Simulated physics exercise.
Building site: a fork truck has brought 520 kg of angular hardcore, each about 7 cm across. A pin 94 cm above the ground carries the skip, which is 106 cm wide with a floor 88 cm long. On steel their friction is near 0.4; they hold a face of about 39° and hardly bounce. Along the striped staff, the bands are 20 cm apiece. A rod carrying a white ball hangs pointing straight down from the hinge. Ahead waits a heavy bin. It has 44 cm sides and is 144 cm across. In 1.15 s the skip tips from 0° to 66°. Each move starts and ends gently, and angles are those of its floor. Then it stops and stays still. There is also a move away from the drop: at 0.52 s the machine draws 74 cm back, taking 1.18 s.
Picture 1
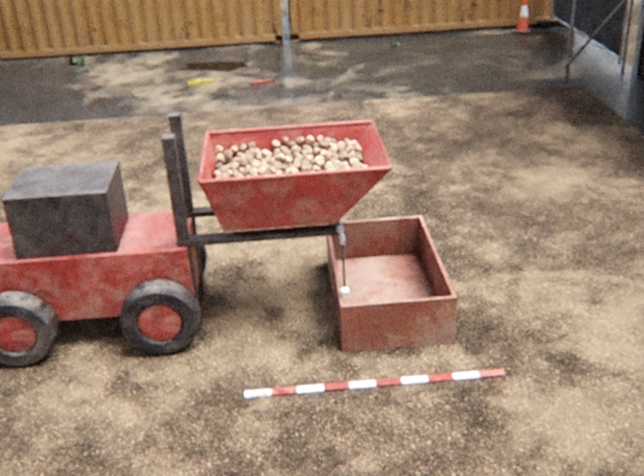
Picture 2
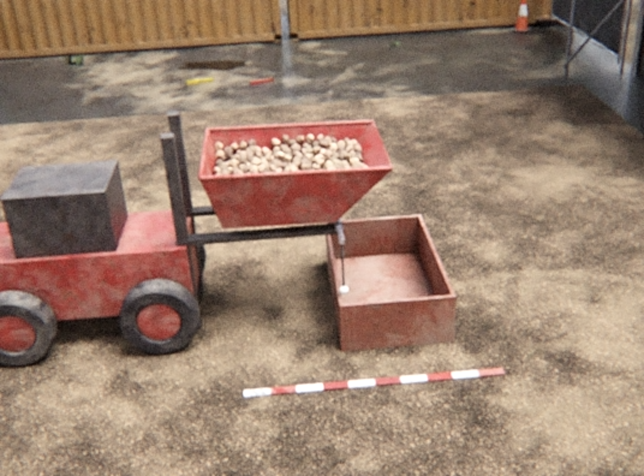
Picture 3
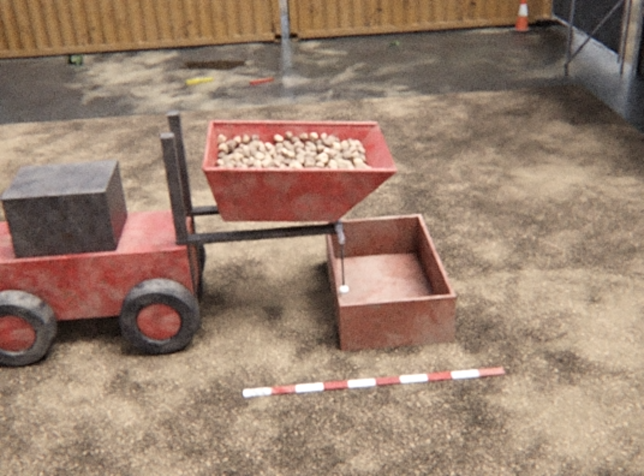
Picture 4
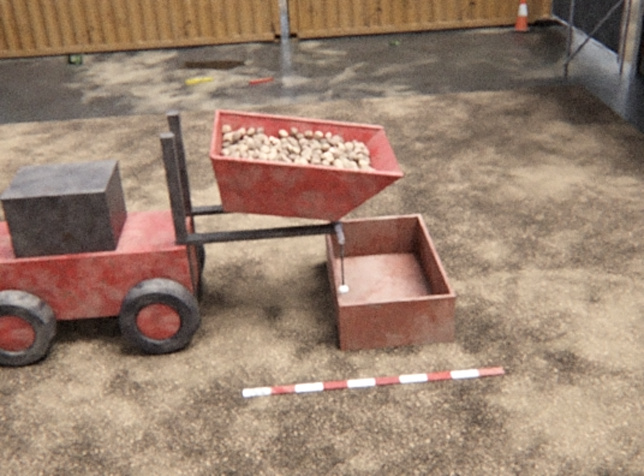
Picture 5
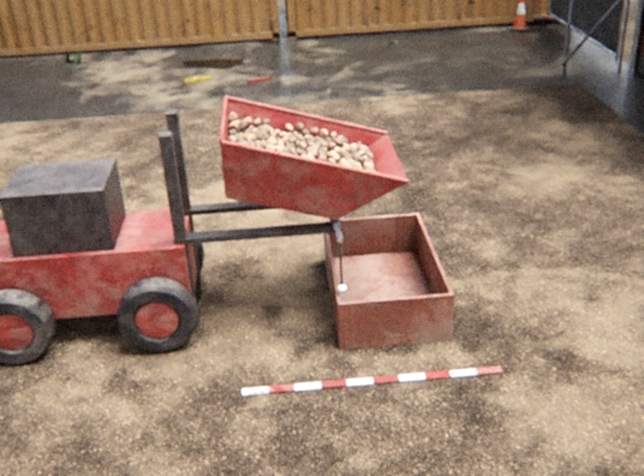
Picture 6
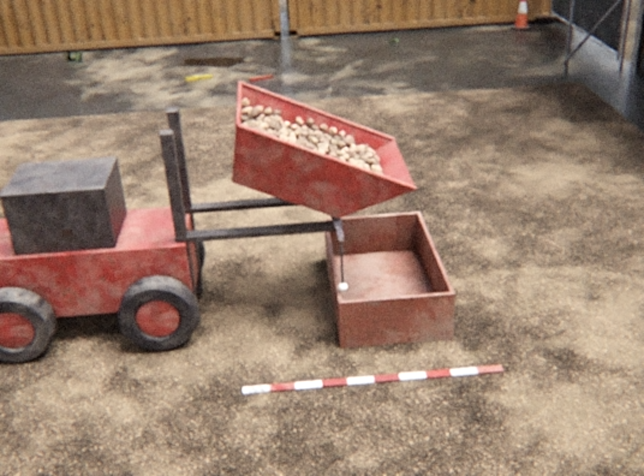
On a building site, a fork truck's red skip of stones tilts steadily down to the right.
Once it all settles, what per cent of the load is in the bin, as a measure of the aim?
Roughly 85 per cent is there once it settles.
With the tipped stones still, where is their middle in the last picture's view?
Roughly at pixel (371, 282).
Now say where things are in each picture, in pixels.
In the first frame, the skip is at 0°, its lip at (391, 168); the top of the load is at (300, 151).
In the second frame, the skip is at 1°, its lip at (392, 168); the top of the load is at (278, 153).
In the third frame, lip at (397, 171), floor tilted 5°, highest stones at (255, 150).
In the fourth frame, the skip is at 10°, its lip at (403, 176); the top of the load is at (234, 140).
In the fifth frame, the skip is at 17°, its lip at (408, 181); the top of the load is at (239, 128).
In the sixth frame, the skip is at 25°, its lip at (416, 189); the top of the load is at (248, 113).
A little later the floor is at 56°; 100 % in the skip; the foremost stones are at (400, 204).
Then the floor is at 66°; 77 % in the skip, 23 % in the bin; the foremost stones are at (426, 286).
Later still the floor is at 66°; 38 % in the skip, 61 % in the bin, 1 % beside or beyond the bin; the foremost stones are at (447, 290).
In the end the floor is at 66°; 15 % in the skip, 84 % in the bin, 1 % beside or beyond the bin; the foremost stones are at (447, 290).
